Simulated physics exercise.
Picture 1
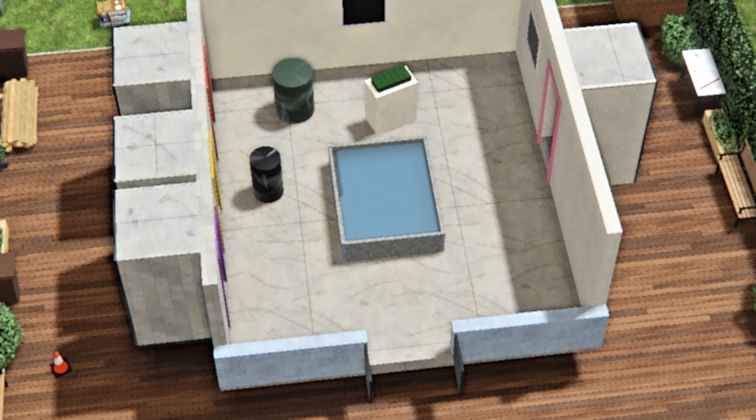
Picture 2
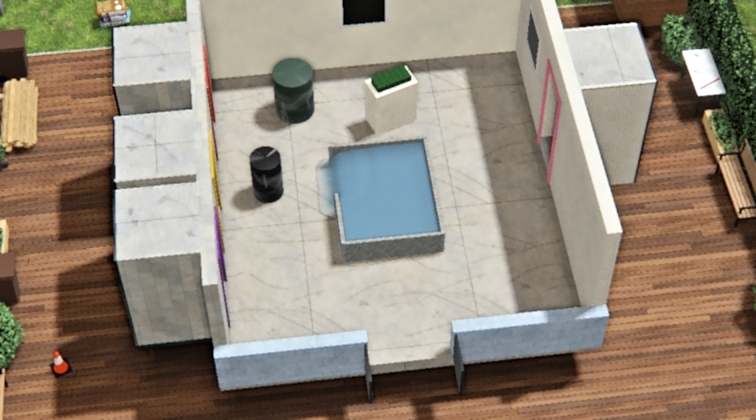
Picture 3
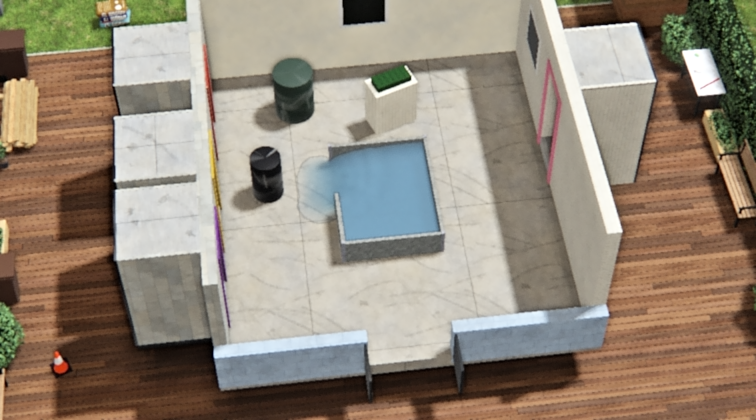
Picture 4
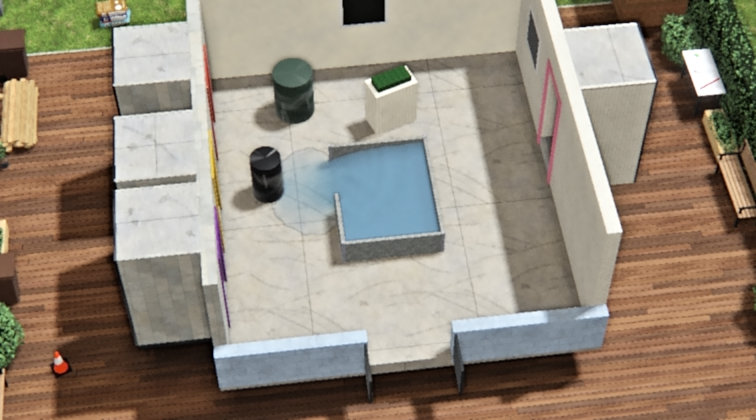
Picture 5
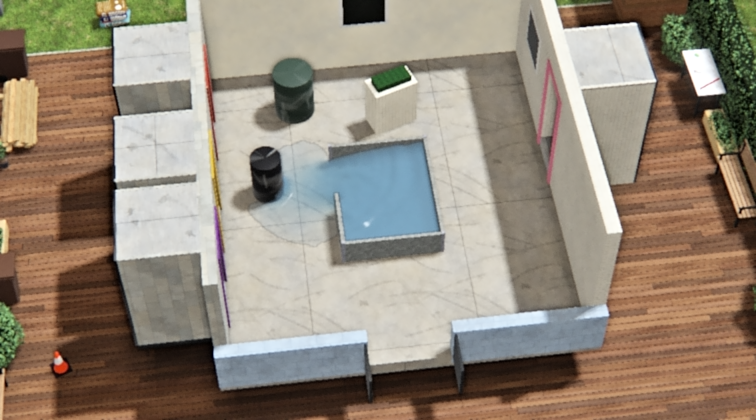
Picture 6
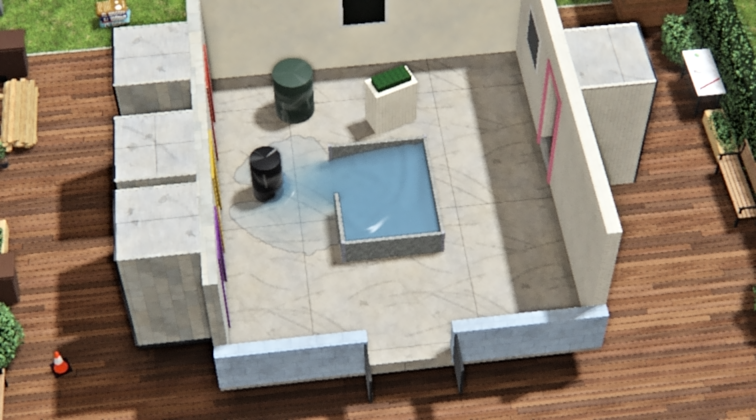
Water pours from a gap in the tank's left side and spreads around a black barrel.
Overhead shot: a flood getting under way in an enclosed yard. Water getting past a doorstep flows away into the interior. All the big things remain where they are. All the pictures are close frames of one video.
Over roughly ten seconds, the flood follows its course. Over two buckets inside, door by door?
Door by door: The red door over; the yellow door not over; the pink door not over; the purple door over.
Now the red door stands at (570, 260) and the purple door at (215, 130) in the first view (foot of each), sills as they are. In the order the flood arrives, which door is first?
The answer is the yellow one.
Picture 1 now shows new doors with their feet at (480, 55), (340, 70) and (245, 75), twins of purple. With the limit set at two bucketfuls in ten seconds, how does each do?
The first new doorway comes up short, the second comes up short, the third tops it.
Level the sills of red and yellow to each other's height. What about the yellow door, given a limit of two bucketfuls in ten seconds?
The yellow one takes more.
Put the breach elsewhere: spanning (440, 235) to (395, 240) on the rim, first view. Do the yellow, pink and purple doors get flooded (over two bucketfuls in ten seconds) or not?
Yellow door stays within the limit, pink door stays within the limit, purple door stays within the limit.
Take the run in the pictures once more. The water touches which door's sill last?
Result: The one in pink.
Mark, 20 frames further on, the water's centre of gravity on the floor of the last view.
Centre of the water: Near (321, 204).
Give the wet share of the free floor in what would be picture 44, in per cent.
Roughly 60 percent, I'd say.
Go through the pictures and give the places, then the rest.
The first frame shows still water in the tank at (385, 191).
In the second frame, the front is at (329, 214), out from the gap at (335, 183).
In the third frame, water pours out at (335, 184) and has run to (307, 214).
In the fourth frame, the front is at (278, 209), out from the gap at (335, 184).
In the fifth frame, the front is at (256, 214), out from the gap at (335, 184).
In the sixth frame, water pours out at (335, 184) and has run to (238, 218).
A moment on, water covers 15 % of the floor; the red door under two buckets in, the yellow door under two buckets in, the pink door not reached, the purple door not reached.
Next, water covers 25 % of the floor; the red door over two buckets in, the yellow door under two buckets in, the pink door not reached, the purple door under two buckets in.
Then, water covers 30 % of the floor; the red door far over two buckets in, the yellow door under two buckets in, the pink door not reached, the purple door under two buckets in.
Later, water covers 60 % of the floor; the red door far over two buckets in, the yellow door under two buckets in, the pink door not reached, the purple door over two buckets in.
In the end, water covers 85 % of the floor; the red door far over two buckets in, the yellow door under two buckets in, the pink door wet at the sill, nothing in, the purple door over two buckets in.
